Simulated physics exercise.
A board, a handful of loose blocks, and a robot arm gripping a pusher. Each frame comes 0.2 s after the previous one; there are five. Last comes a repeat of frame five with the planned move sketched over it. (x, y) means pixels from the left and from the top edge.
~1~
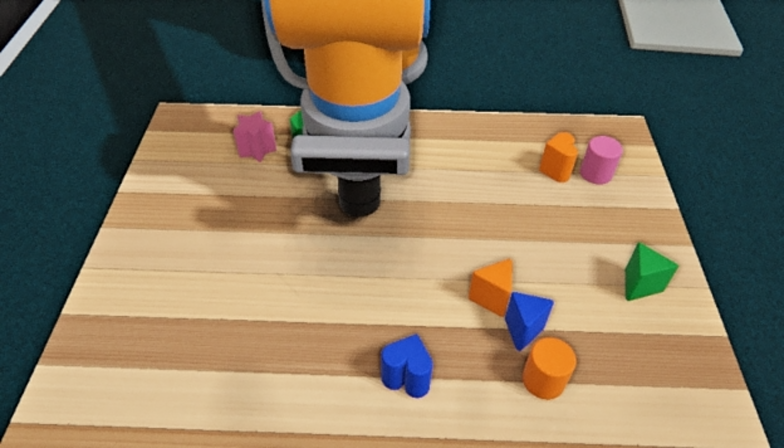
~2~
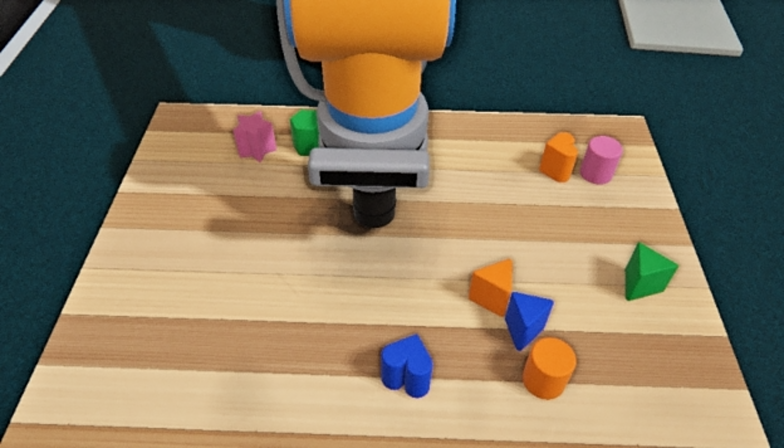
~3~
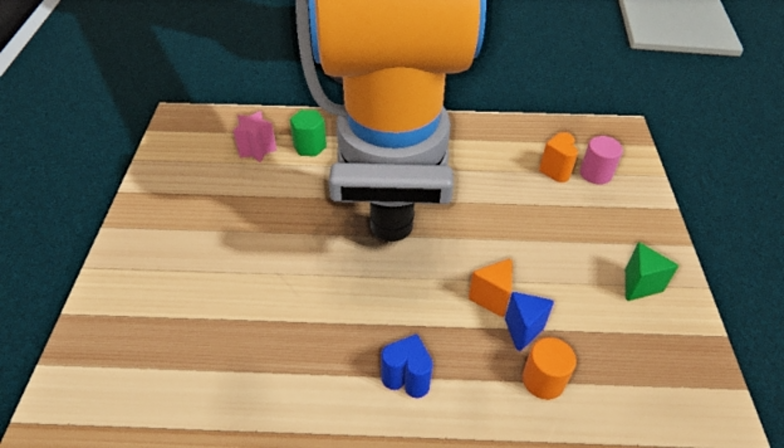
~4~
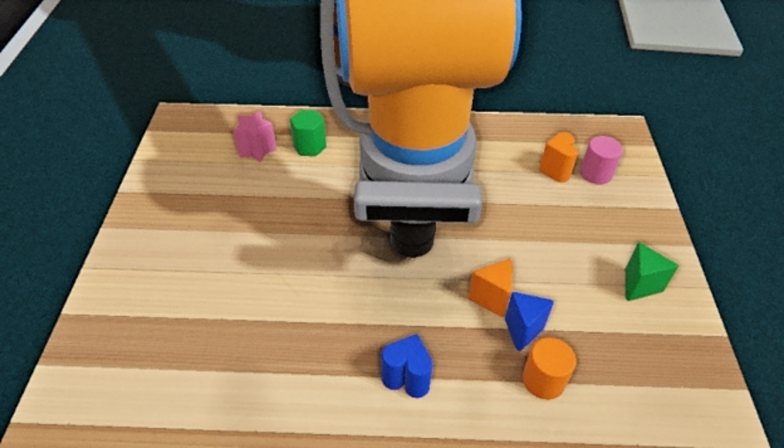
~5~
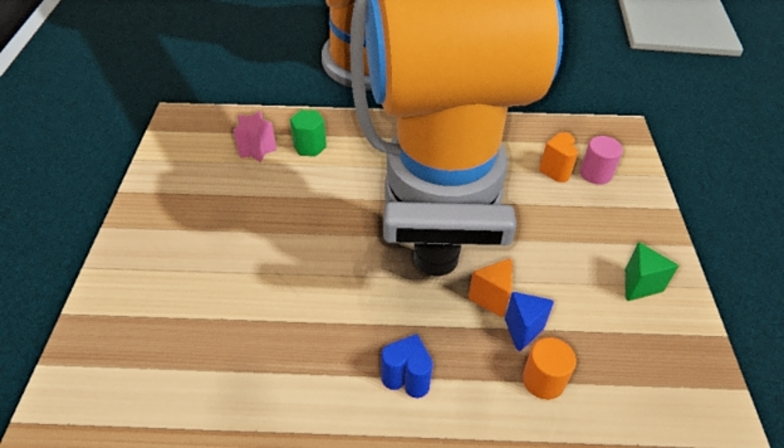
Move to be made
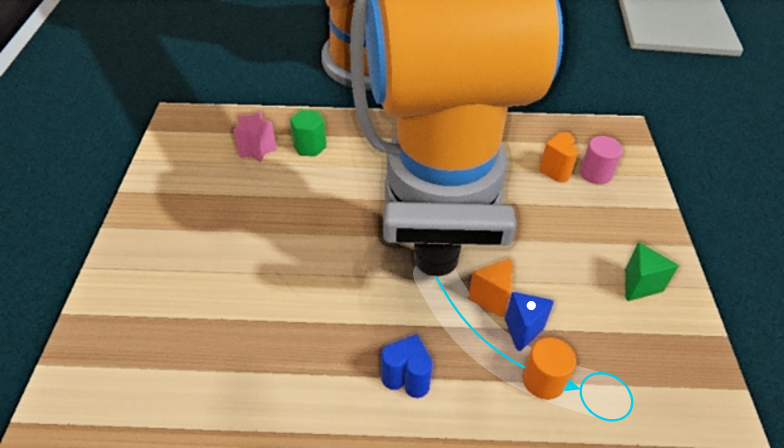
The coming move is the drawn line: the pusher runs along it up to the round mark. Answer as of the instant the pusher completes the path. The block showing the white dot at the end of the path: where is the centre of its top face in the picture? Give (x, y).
Roughly at (559, 318).
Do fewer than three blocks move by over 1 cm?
Answer: No.
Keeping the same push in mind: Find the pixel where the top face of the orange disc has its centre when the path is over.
Its top middle is near (657, 415).
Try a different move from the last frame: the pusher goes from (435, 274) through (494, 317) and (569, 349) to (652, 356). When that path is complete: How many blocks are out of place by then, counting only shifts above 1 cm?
Two blocks.
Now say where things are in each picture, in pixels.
The first picture shows lower end of the pusher (360, 203), tops of blocks, blue heart (409, 354), orange triangular piece (498, 273), blue triangular piece (531, 306), orange disc (554, 356).
The second picture shows pusher (375, 214), blocks as before.
The third picture shows pusher (392, 227), blocks as before.
The fourth picture shows pusher (412, 242), blocks as before.
The fifth picture shows pusher (436, 260), blue heart (409, 354), orange triangular piece (498, 273), blue triangular piece (531, 306), orange disc (554, 356).
The drawn path runs from (435, 274) by way of (470, 326) and (530, 370) to (606, 396); the dot is on the blue triangular piece.
The first path, step by step. One third of the way, pusher (473, 313); orange triangular piece (510, 283), turned 65° anticlockwise; blue triangular piece (538, 308), turned 20° clockwise.
Two thirds of the way, pusher (536, 358); orange triangular piece (512, 284), turned 90° anticlockwise; blue triangular piece (559, 318), turned 50° anticlockwise; orange disc (584, 373).
At the end, pusher (614, 384); blue heart not moved; orange triangular piece (512, 284), turned 90° anticlockwise; blue triangular piece (559, 318), turned 55° anticlockwise; orange disc (657, 415).
